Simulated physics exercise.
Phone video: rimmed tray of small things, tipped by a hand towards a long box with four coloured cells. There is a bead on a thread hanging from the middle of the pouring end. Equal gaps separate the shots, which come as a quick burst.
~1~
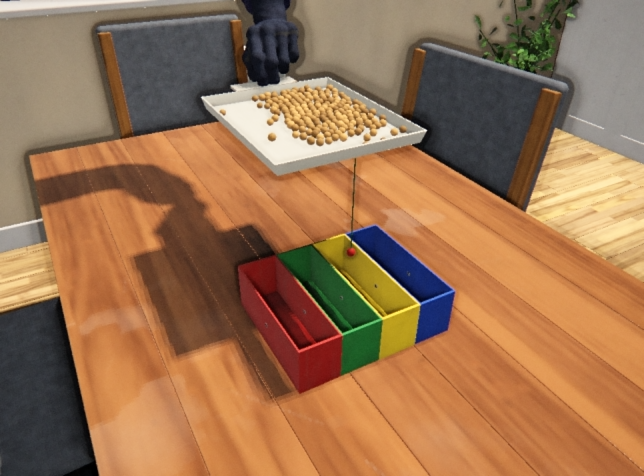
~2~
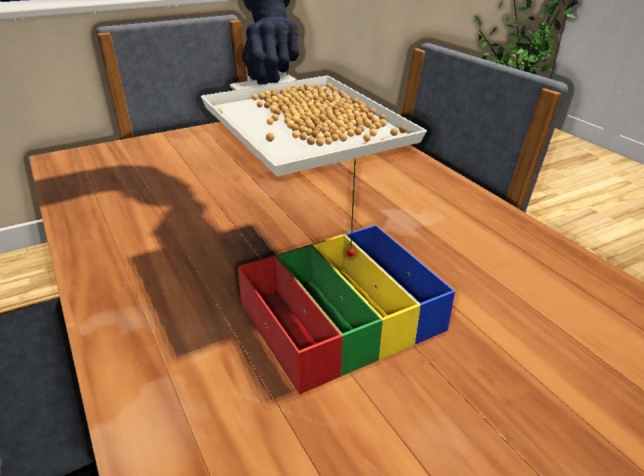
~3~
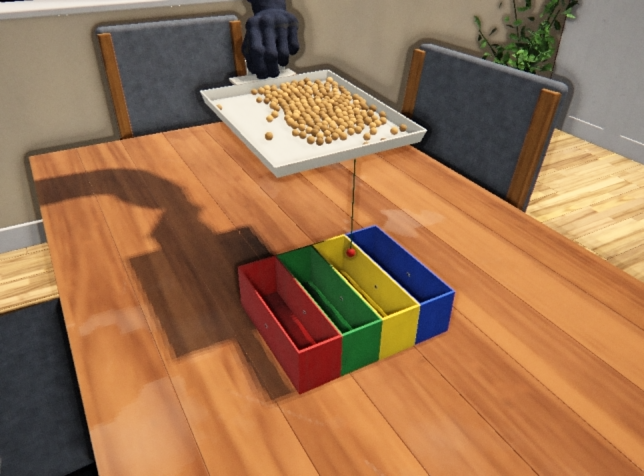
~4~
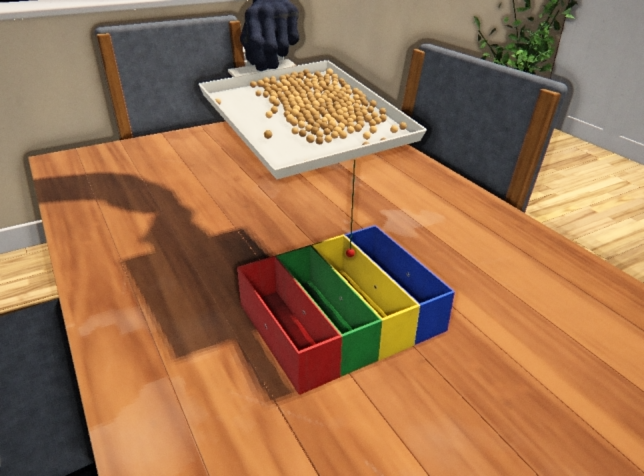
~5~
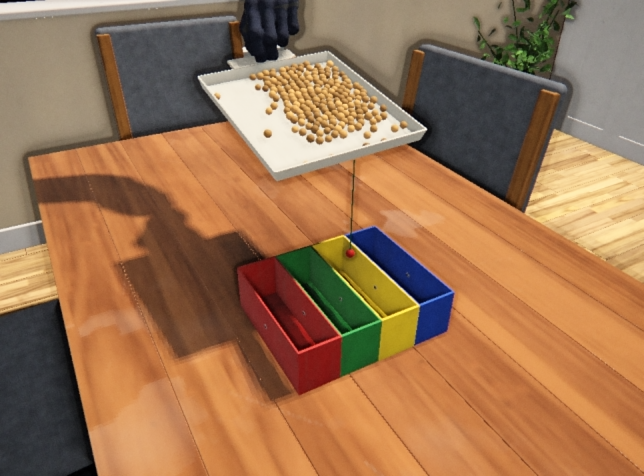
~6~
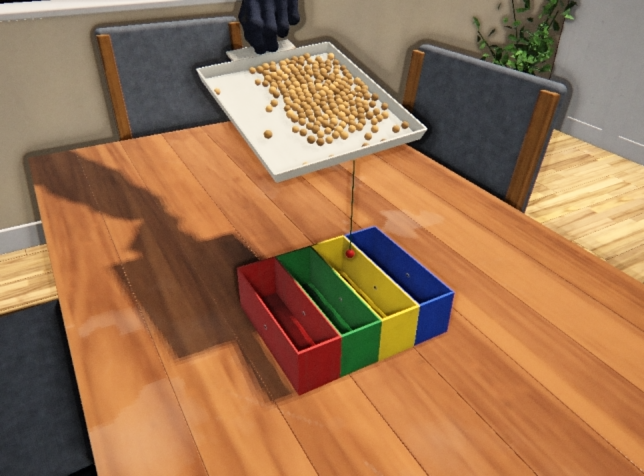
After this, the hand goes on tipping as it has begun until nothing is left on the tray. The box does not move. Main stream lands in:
Red.
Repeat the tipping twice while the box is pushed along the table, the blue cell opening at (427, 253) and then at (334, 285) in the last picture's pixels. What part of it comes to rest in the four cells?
Roughly 50 per cent, then roughly 90 per cent.
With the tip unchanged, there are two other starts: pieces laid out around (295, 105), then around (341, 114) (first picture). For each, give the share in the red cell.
You'd get near 50 percent first and near 40 percent next.
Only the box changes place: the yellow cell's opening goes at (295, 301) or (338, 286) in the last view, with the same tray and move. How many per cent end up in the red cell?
First position: Some 0 %; second position: Some 20 %.
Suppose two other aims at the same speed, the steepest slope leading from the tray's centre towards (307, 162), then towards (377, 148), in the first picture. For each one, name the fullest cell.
First try: The cell in red; second try: The cell in blue.
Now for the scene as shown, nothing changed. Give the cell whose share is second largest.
The answer is the green cell.
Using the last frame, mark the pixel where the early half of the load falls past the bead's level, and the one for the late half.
About (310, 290) to begin with, then about (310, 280).
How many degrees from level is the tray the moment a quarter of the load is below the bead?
The angle is around 75°.
Soon after the last picture, tray tipped steeply; most on the tray; a stray few in the red cell; a stray few in the green cell; a stray few in the yellow cell; a small part falling or outside the box.
A little later, tray tipped right over; a small part on the tray; about a third in the red cell; about a quarter in the green cell; a small part in the yellow cell; a stray few in the blue cell; about a quarter falling or outside the box.
Later still, tray tipped past a quarter turn; about half in the red cell; about a third in the green cell; a small part in the yellow cell; a stray few in the blue cell; a small part falling or outside the box.
At rest, tray tipped past a quarter turn; about half in the red cell; about a third in the green cell; a small part in the yellow cell; a stray few in the blue cell; a small part outside the box.
